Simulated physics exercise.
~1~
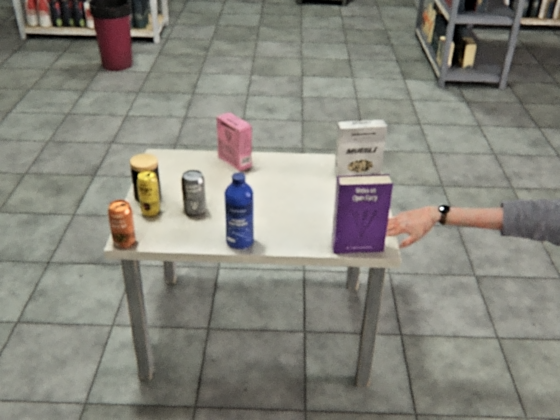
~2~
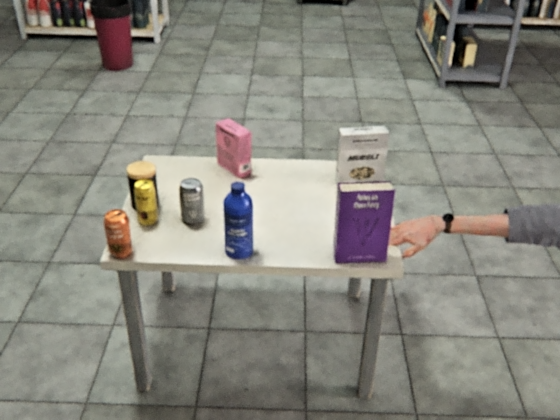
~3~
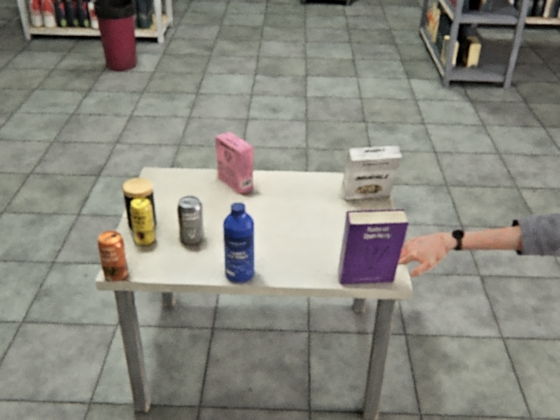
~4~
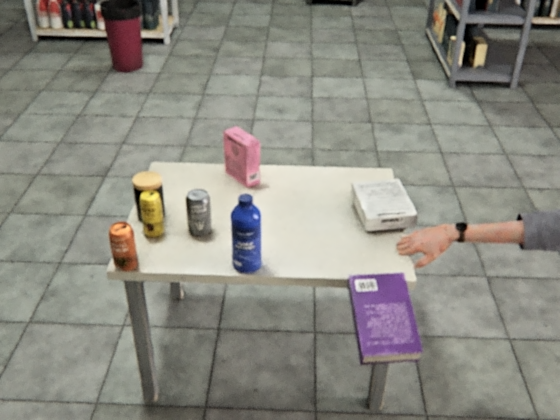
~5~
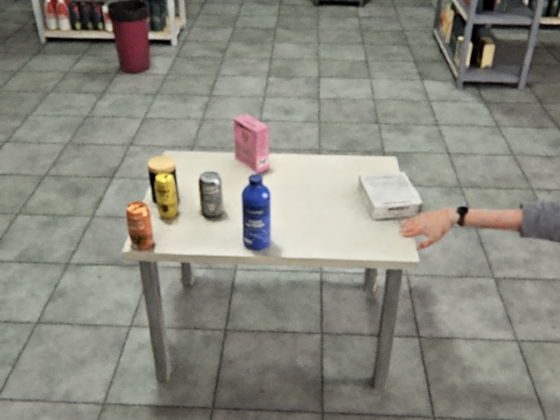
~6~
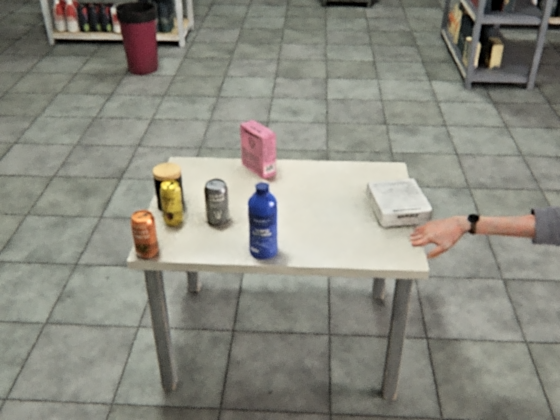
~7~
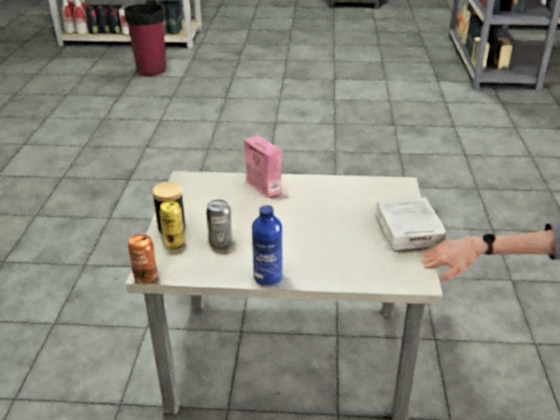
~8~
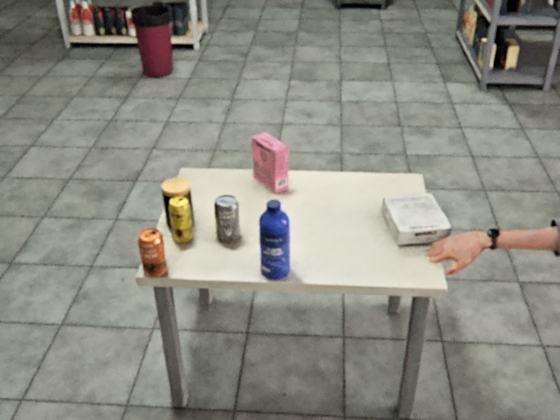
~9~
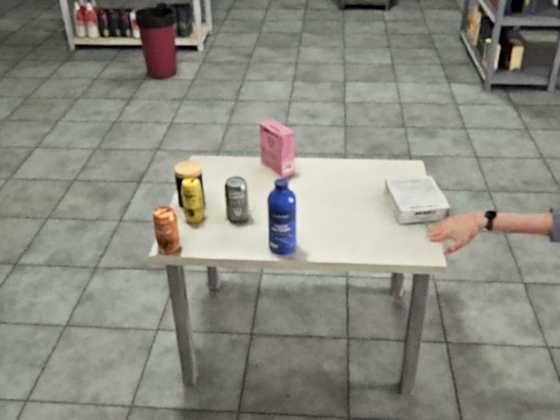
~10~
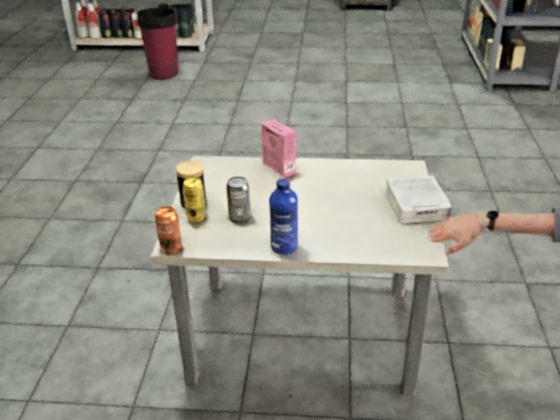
On a tiled floor near some shelves, a hand at the right edge jerked a small white table back and forth; the purple book tipped and fell off the front, the white packet toppled flat, and the cans, jar, bottle and pink packet stayed standing.
